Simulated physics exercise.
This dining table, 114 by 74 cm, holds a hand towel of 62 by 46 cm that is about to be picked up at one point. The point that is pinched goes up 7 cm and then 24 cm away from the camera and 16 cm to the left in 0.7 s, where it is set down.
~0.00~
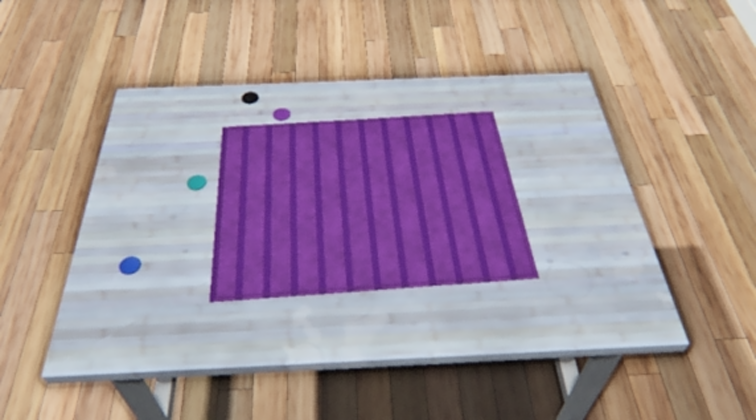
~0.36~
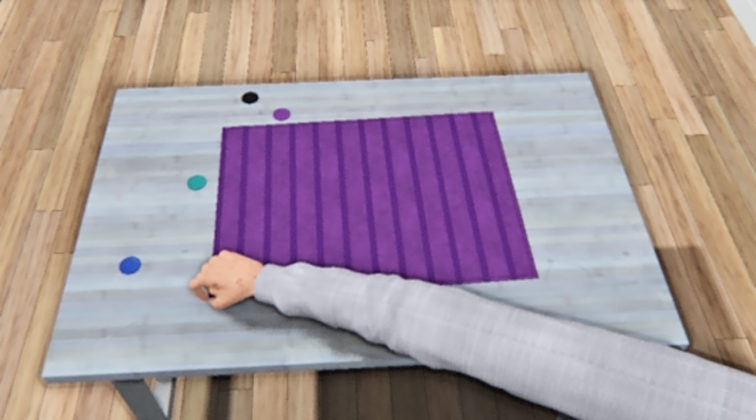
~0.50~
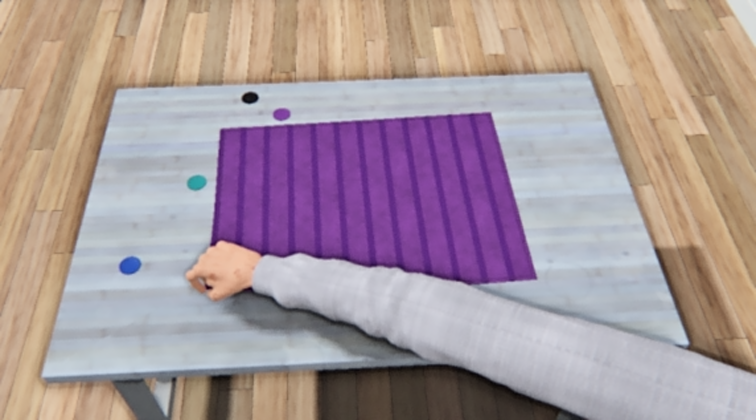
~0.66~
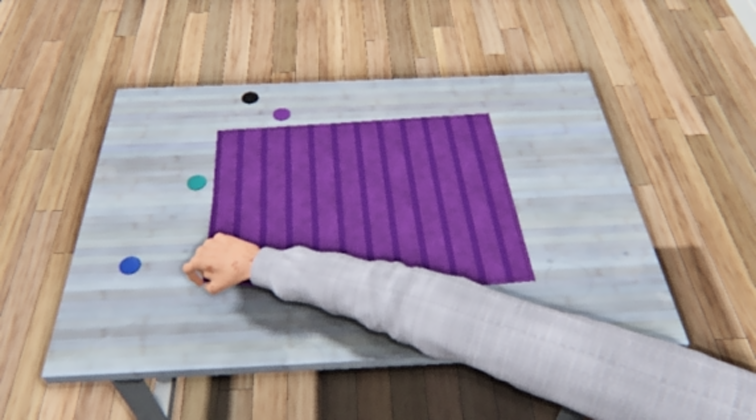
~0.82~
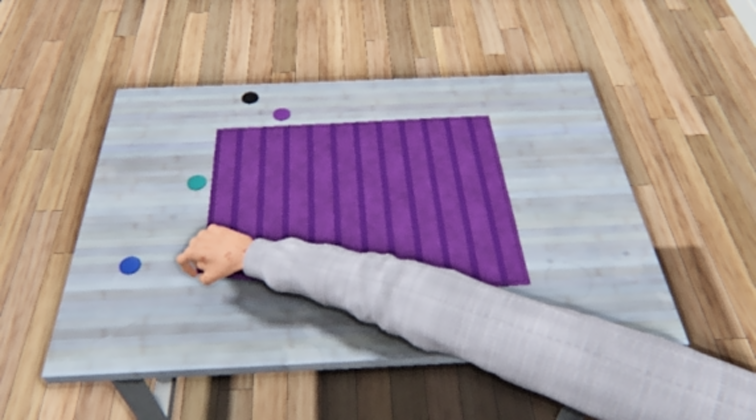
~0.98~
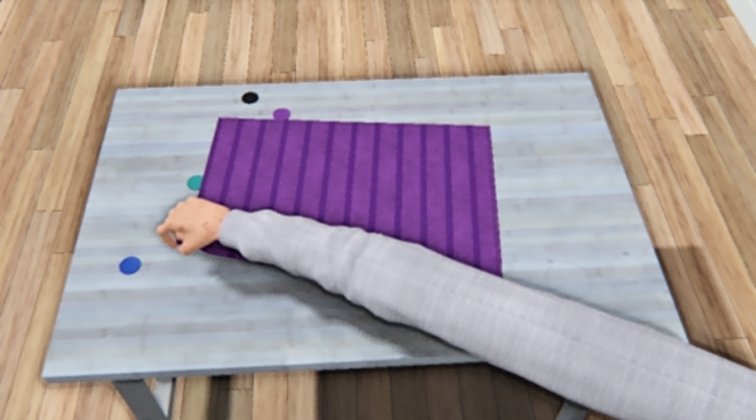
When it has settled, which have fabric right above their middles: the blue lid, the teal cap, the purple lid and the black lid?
The blue lid remains in the open, the teal cap vanishes under it, the purple lid ends under the cloth, the black lid ends under the cloth.
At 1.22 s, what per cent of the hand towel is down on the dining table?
90 per cent.
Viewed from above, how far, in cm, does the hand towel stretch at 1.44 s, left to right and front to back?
From overhead, it's around 72 cm across with near 70 cm of depth.
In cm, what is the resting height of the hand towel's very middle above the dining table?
I'd put it near 0 cm.
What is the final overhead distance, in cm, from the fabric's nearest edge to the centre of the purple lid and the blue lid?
Around 6 centimetres, then around 12 centimetres.
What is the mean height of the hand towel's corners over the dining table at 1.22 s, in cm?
2 cm.
After 1.2 s, 90 % of it is down, spanning 71 by 65 cm, above black lid, teal cap, purple lid.
After 1.4 s, 90 % of it is down, spanning 73 by 69 cm, above black lid, teal cap, purple lid.
After 1.7 s, 95 % of it is down, spanning 73 by 70 cm, above black lid, teal cap, purple lid.
After 1.9 s, 95 % of it is down, spanning 74 by 69 cm, above black lid, teal cap, purple lid.
After 2.9 s, 95 % of it is down, spanning 75 by 69 cm, above black lid, teal cap, purple lid.
